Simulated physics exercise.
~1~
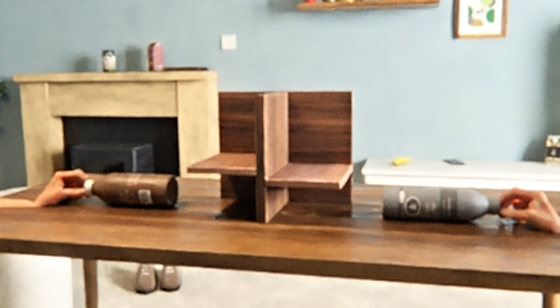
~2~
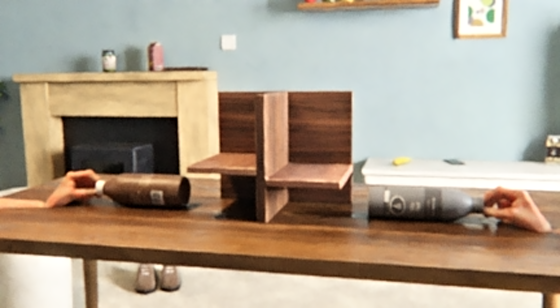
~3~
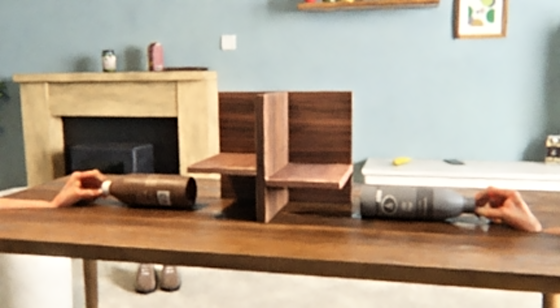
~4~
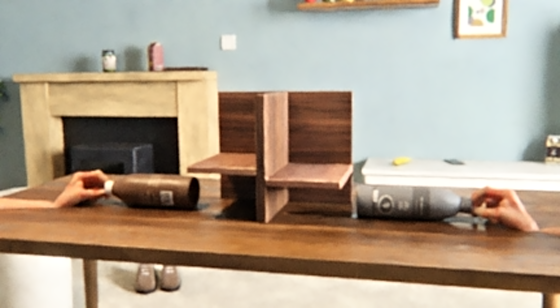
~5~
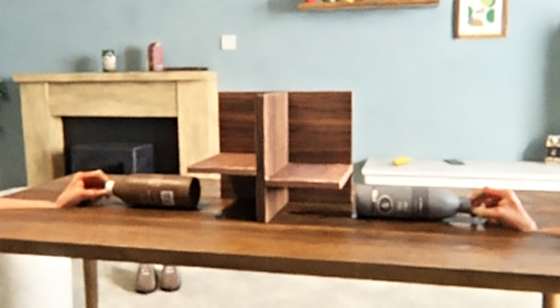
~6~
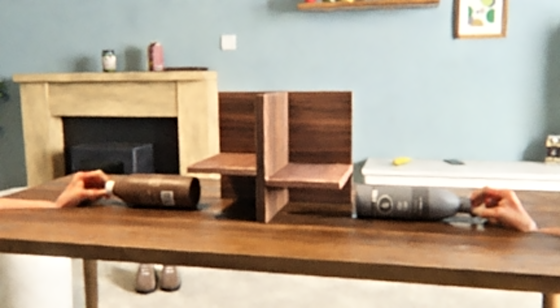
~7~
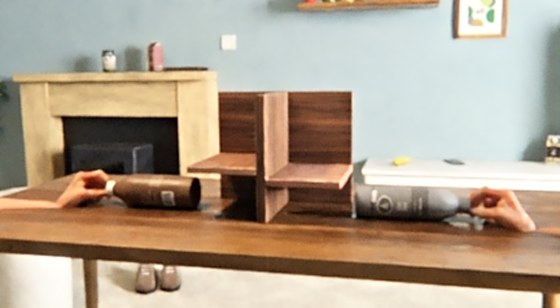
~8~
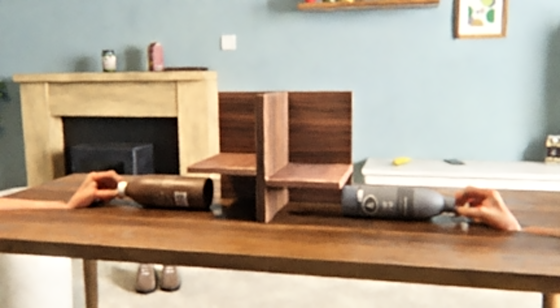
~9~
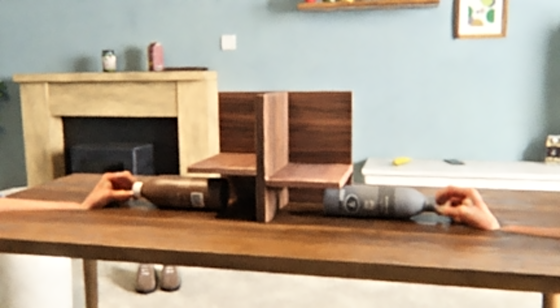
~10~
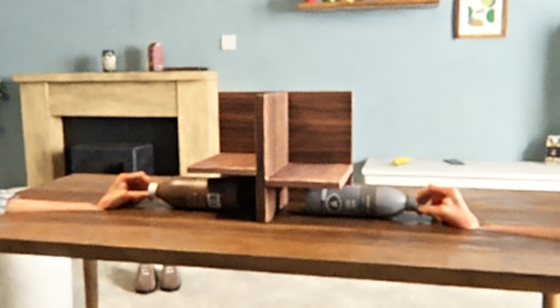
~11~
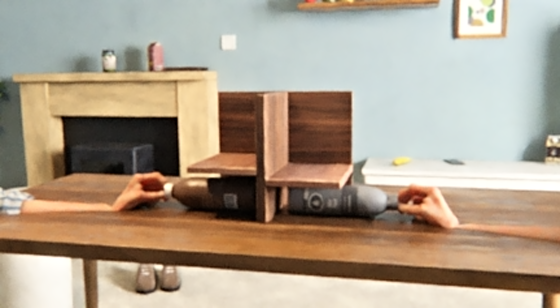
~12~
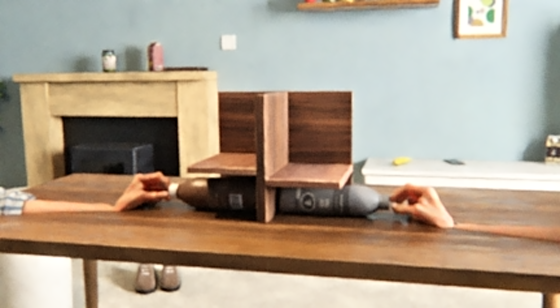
A brown bottle and a grey bottle, lying on their sides on a wooden table, are pushed by hands toward a wooden shelf between them, pause, then slide inward again until both rest partly beneath its low ledges, the brown from the left and the grey from the right.
